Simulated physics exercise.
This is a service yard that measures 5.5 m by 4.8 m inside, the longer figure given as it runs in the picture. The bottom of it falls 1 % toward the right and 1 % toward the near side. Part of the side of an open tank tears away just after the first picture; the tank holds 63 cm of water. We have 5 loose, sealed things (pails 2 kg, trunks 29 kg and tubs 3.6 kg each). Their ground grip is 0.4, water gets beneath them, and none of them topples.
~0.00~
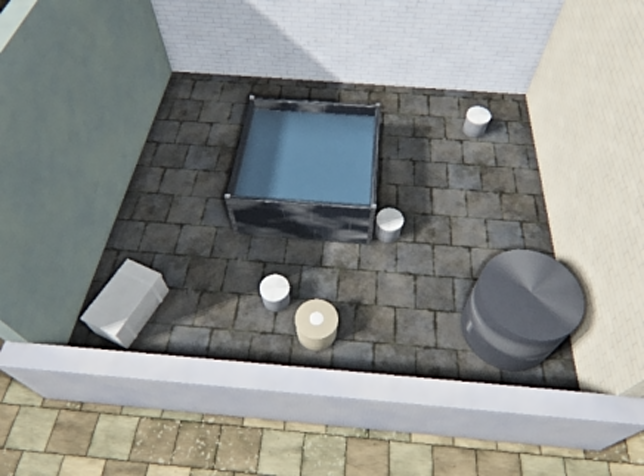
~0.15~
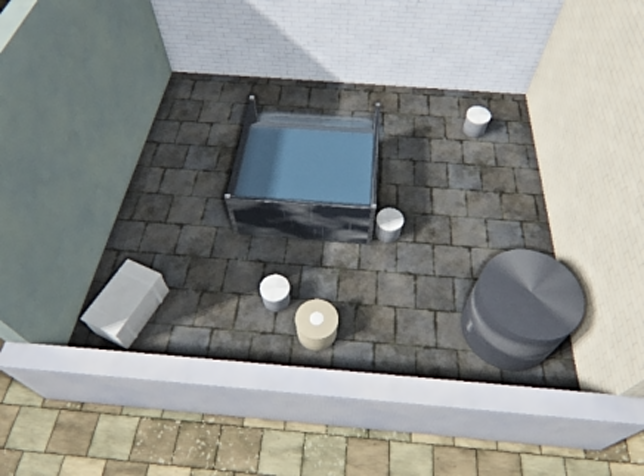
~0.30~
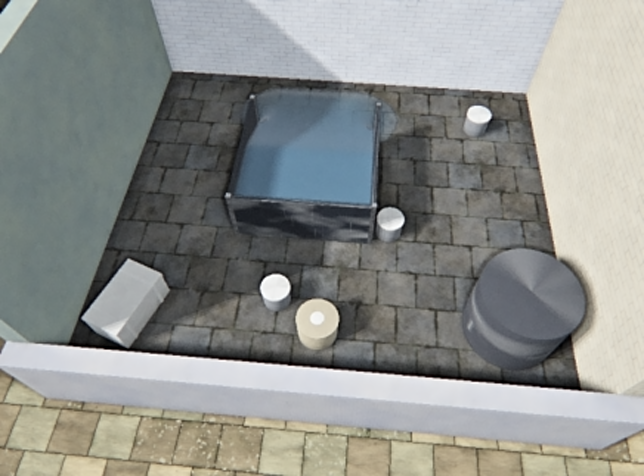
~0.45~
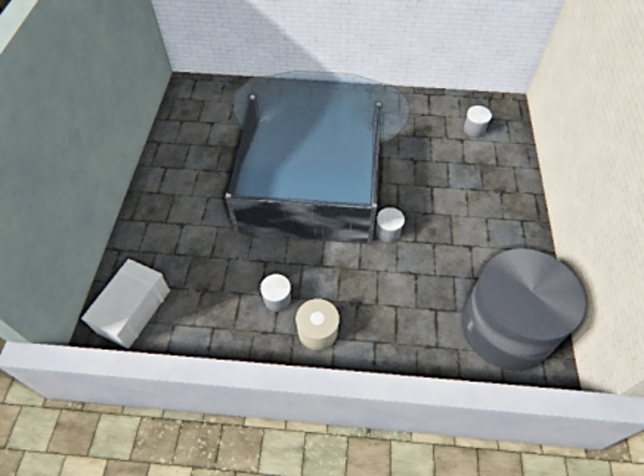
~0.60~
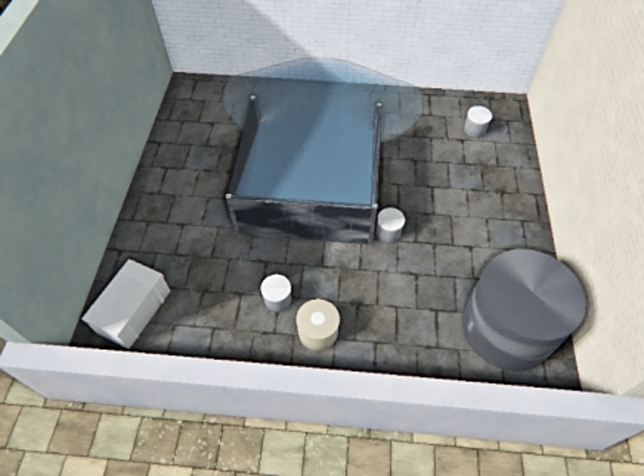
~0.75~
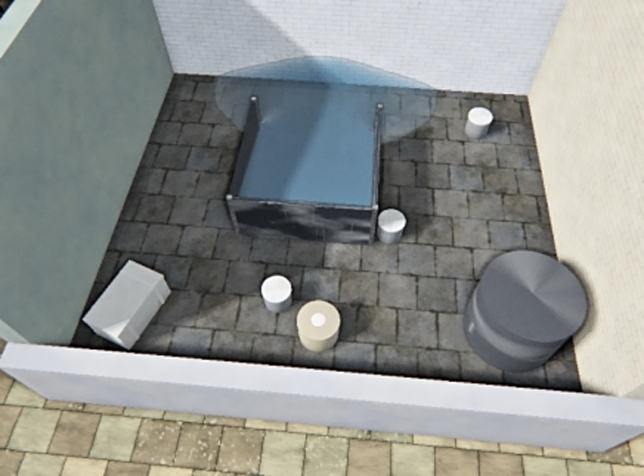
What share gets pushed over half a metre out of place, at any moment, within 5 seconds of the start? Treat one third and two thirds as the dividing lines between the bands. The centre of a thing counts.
My bet is the share lands in the middle.
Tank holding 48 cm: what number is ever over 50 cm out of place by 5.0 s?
Count: 1.
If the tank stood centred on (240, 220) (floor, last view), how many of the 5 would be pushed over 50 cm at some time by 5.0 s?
That would give 2.
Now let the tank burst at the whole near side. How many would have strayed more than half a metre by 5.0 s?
In that case the number is 5.
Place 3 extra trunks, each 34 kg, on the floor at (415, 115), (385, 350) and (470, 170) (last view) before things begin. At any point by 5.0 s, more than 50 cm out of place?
Reading them off in order: Clears the mark, not beyond, clears the mark.
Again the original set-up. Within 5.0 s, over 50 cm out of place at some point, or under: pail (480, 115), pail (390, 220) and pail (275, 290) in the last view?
In turn: Past it, under, less.
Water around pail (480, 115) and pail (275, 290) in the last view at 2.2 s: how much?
Close to 3 and 0 centimetres.
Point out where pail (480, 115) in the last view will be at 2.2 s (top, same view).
Look for it near (520, 173).
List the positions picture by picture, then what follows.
The first picture shows a pail at (274, 287), on the bottom; a pail at (390, 219), on the bottom; 2.6 m2 under water; 0 of 5 have shifted.
The second picture shows a pail at (275, 287), on the bottom; a pail at (390, 219), on the bottom; 3.6 m2 under water; 0 of 5 have shifted.
The third picture shows a pail at (275, 287) rests on the ground; a pail at (390, 218) rests on the ground; 4.6 m2 under water; 0 of 5 have shifted.
The fourth picture shows a pail at (275, 287), on the bottom; a pail at (391, 218) rests on the ground; water covers 5.7 m2; 0 of 5 have shifted.
The fifth picture shows a pail at (276, 287), on the bottom; a pail at (391, 219) rests on the ground; 6.1 m2 under water; 0 of 5 have shifted.
The sixth picture shows a pail at (276, 289), on the bottom; a pail at (392, 220) rests on the ground; water covers 6.4 m2; 0 of 5 have shifted.
After 1.1 s 0 of 5 are over 50 cm from their spots; 0 afloat.
After 2.2 s 1 of 5 are over 50 cm from their spots; 0 afloat.
After 3.5 s 1 of 5 are over 50 cm from their spots; 1 afloat.
After 5.0 s 2 of 5 are over 50 cm from their spots, and 2 have been at some point; 4 afloat.
